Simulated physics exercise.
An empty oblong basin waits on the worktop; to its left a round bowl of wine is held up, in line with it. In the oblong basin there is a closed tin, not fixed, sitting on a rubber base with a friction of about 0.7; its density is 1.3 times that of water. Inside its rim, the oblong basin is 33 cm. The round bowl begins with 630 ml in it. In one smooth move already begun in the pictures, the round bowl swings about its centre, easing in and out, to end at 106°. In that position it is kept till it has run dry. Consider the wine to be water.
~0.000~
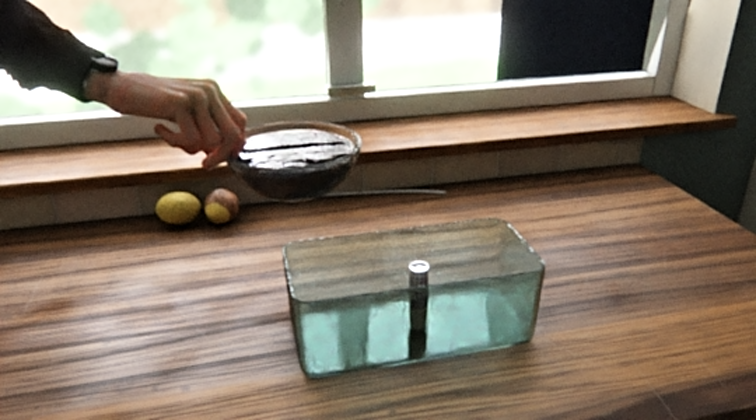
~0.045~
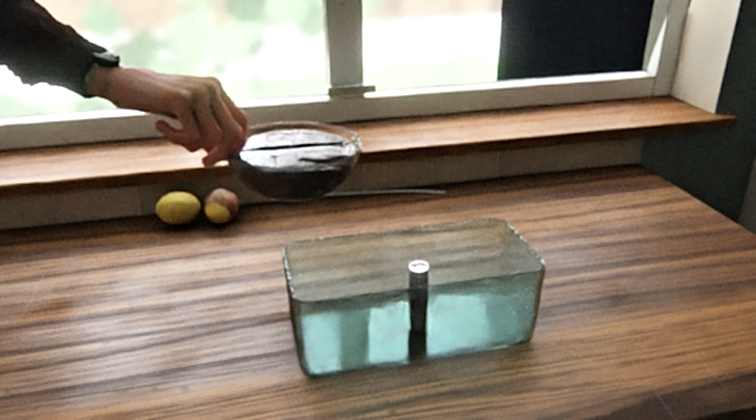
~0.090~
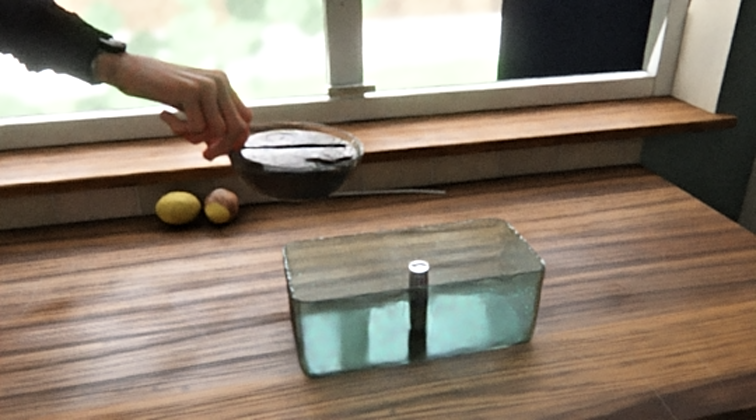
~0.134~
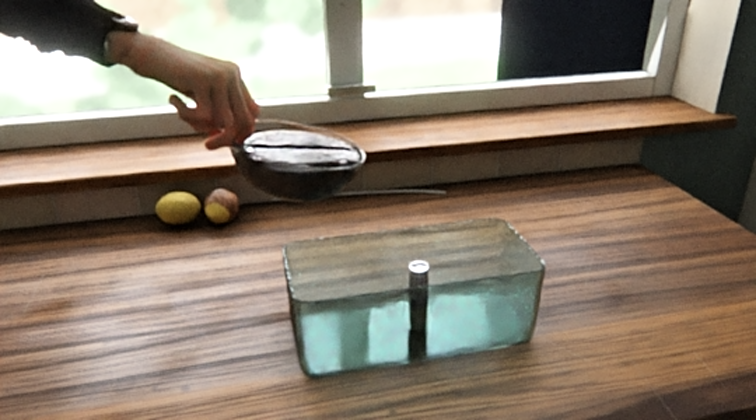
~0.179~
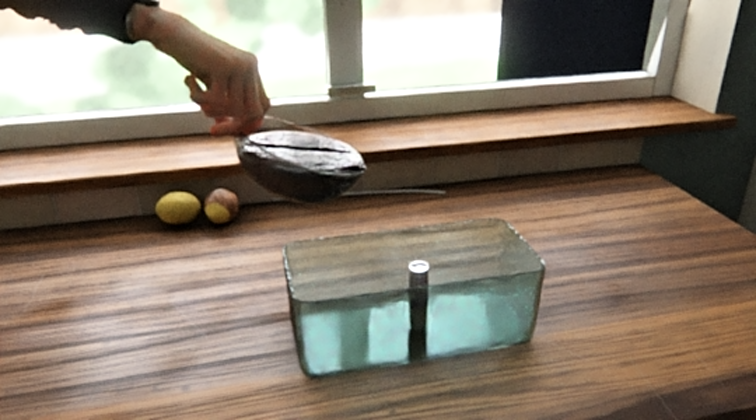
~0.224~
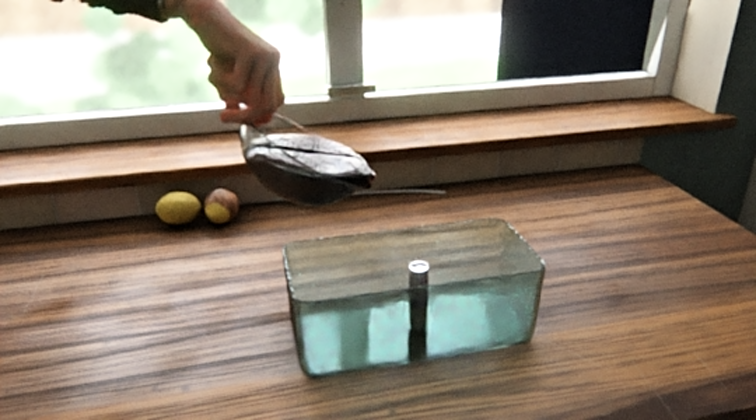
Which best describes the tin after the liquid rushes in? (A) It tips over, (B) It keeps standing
The answer is A.
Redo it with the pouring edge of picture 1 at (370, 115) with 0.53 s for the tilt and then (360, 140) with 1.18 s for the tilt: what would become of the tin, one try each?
First it tips over; then it stays on its base.
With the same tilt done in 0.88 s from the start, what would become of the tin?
In that case the tin stays vertical.
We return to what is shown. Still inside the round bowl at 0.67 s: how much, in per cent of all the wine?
Remaining share: Approx. 0 %.
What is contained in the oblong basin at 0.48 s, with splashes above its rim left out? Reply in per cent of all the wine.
Near 68 in a hundred.
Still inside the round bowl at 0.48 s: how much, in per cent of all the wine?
I'd put it near 2 percent.
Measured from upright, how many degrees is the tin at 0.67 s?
Some 20°.
After 0.48 s the tilt is 99° and 2 per cent is still to pour; the tin stands where it began.
After 0.67 s the tilt is 106° and 0 per cent is still to pour; the tin leans 19°.
After 0.87 s the tilt is 106° and 0 per cent is still to pour; the tin lies on its side.
After 1.08 s the tilt is 106° and 0 per cent is still to pour; the tin lies on its side.
In the end the tin lies on its side.
